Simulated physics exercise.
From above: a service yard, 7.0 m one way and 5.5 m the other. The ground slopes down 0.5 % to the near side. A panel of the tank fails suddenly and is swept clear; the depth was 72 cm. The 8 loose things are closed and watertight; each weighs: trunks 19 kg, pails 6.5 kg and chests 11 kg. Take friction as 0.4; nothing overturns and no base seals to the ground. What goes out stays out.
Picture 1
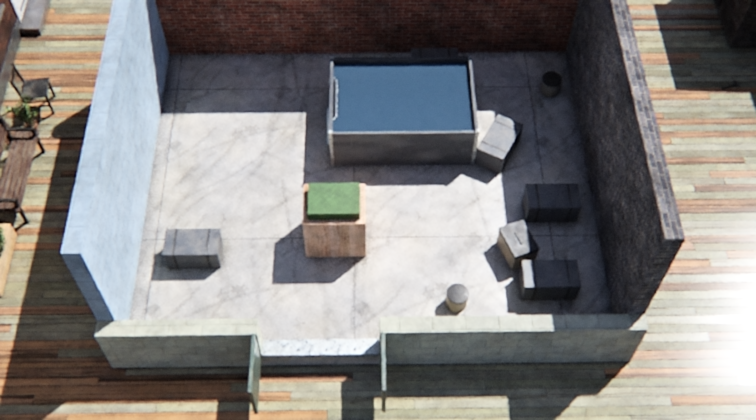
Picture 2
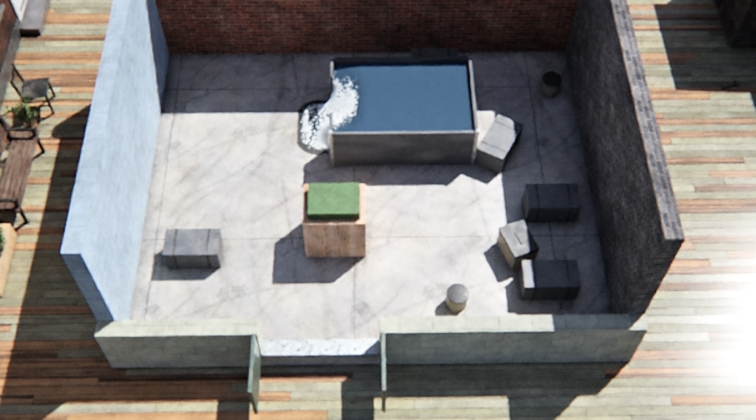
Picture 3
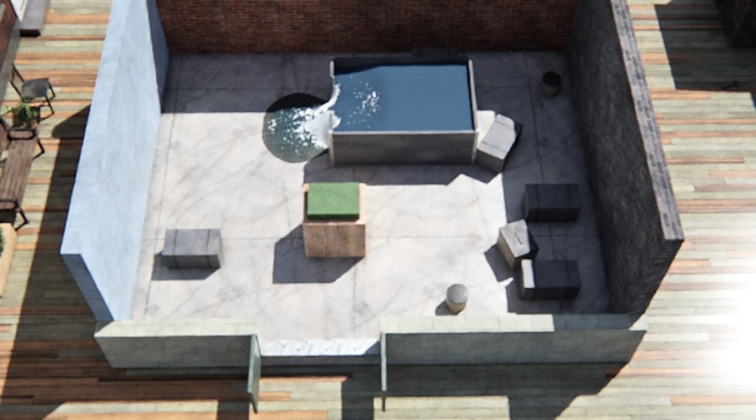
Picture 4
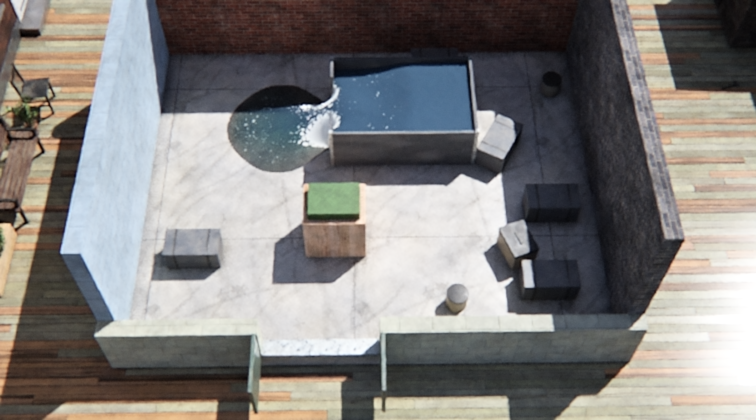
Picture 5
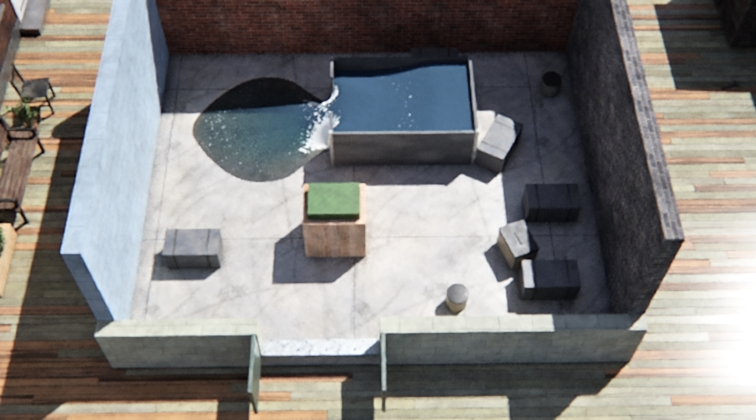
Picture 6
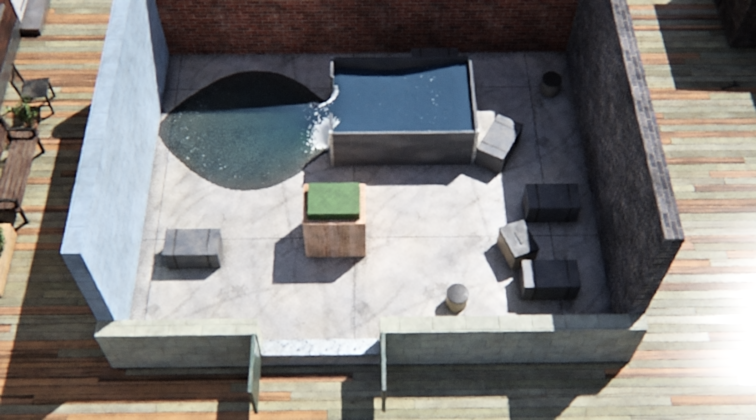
A large rectangular tank of blue water stands toward the back of a walled, pale-paved yard seen from high above. A green-topped block sits near the centre, with a grey chest at left, more grey blocks at right, and small round pails near front and back right. The tank's left side opens, and foaming water pours out, spreading leftward in a widening dark pool while the other objects and camera stay still.
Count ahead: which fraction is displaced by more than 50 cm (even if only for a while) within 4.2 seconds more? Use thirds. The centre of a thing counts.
Share: Not even a third.
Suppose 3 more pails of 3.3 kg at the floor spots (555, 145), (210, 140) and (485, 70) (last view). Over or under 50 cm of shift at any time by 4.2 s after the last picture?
In turn: Under, more, short of it.
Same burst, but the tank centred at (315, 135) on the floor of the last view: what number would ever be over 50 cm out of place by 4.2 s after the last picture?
Then 2.
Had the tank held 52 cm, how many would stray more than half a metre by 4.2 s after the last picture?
Then 1.
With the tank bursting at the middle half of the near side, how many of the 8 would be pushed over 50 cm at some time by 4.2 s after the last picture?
Then 5.
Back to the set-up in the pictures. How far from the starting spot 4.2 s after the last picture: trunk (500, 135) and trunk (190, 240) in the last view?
In that order: 0 cm, 300 cm.
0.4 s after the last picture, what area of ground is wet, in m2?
Some 11.5 m2.
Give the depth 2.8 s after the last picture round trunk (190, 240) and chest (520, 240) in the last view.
About 8 and 0 cm.
Then, 0.4 s after the last picture 0 of 8 are over 50 cm from their spots; 0 afloat.
Then, 1.5 s after the last picture 0 of 8 are over 50 cm from their spots; 0 afloat.
Then, 2.8 s after the last picture 1 of 8 are over 50 cm from their spots; 0 afloat.
Then, 4.2 s after the last picture 1 of 8 are over 50 cm from their spots, and 1 have been at some point; 0 afloat.
